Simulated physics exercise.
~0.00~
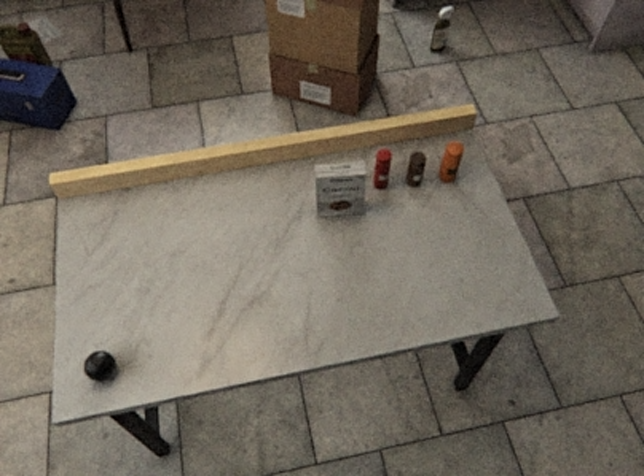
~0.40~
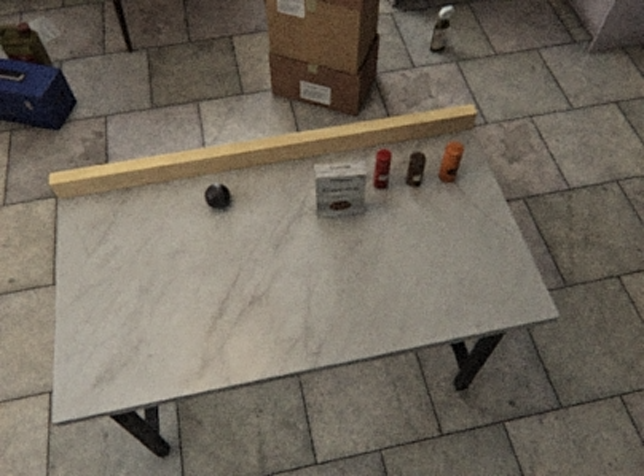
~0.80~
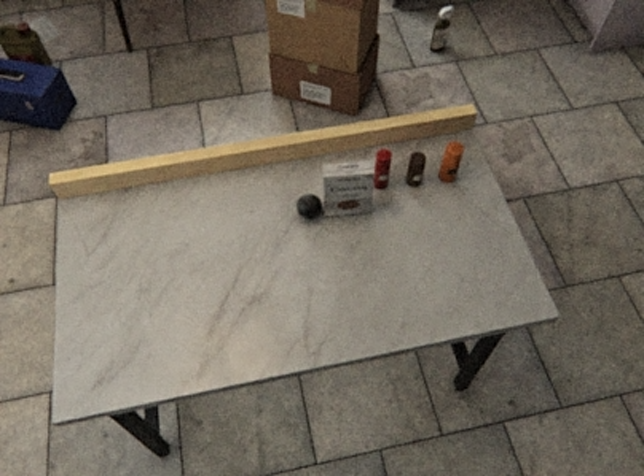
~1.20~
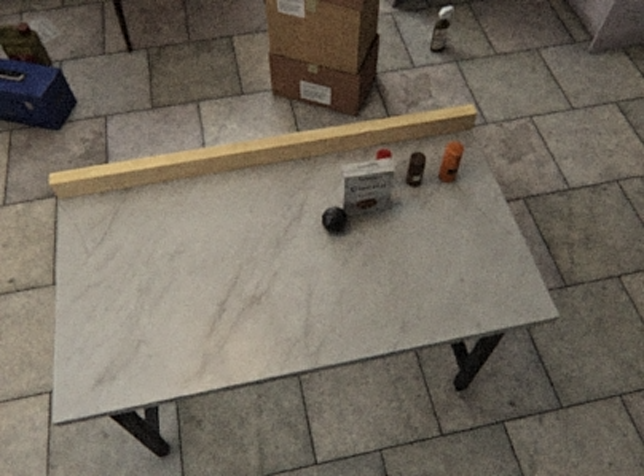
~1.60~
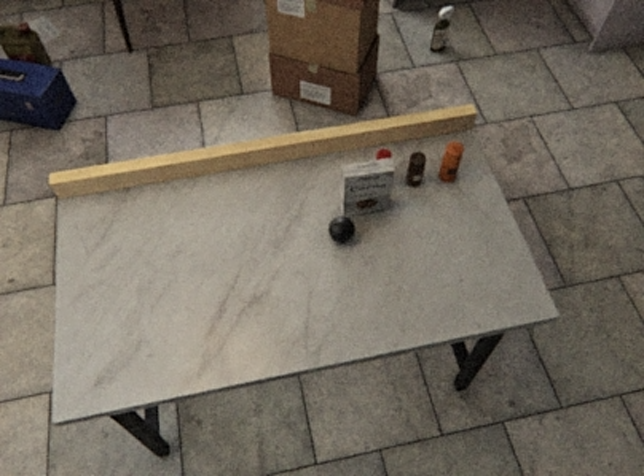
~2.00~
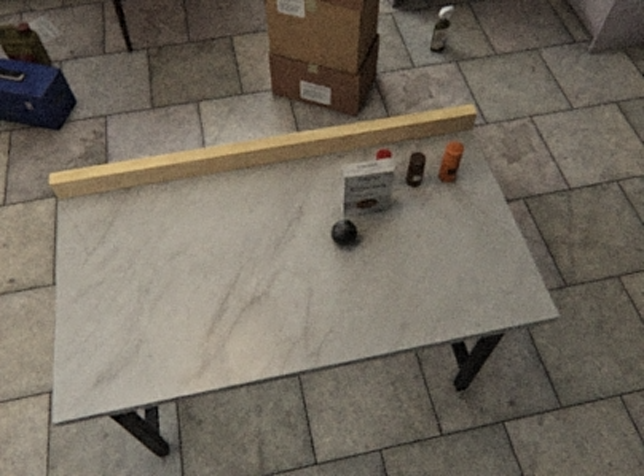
A black ball rolls off the rail, pushes the white packet right, and stops beside it.
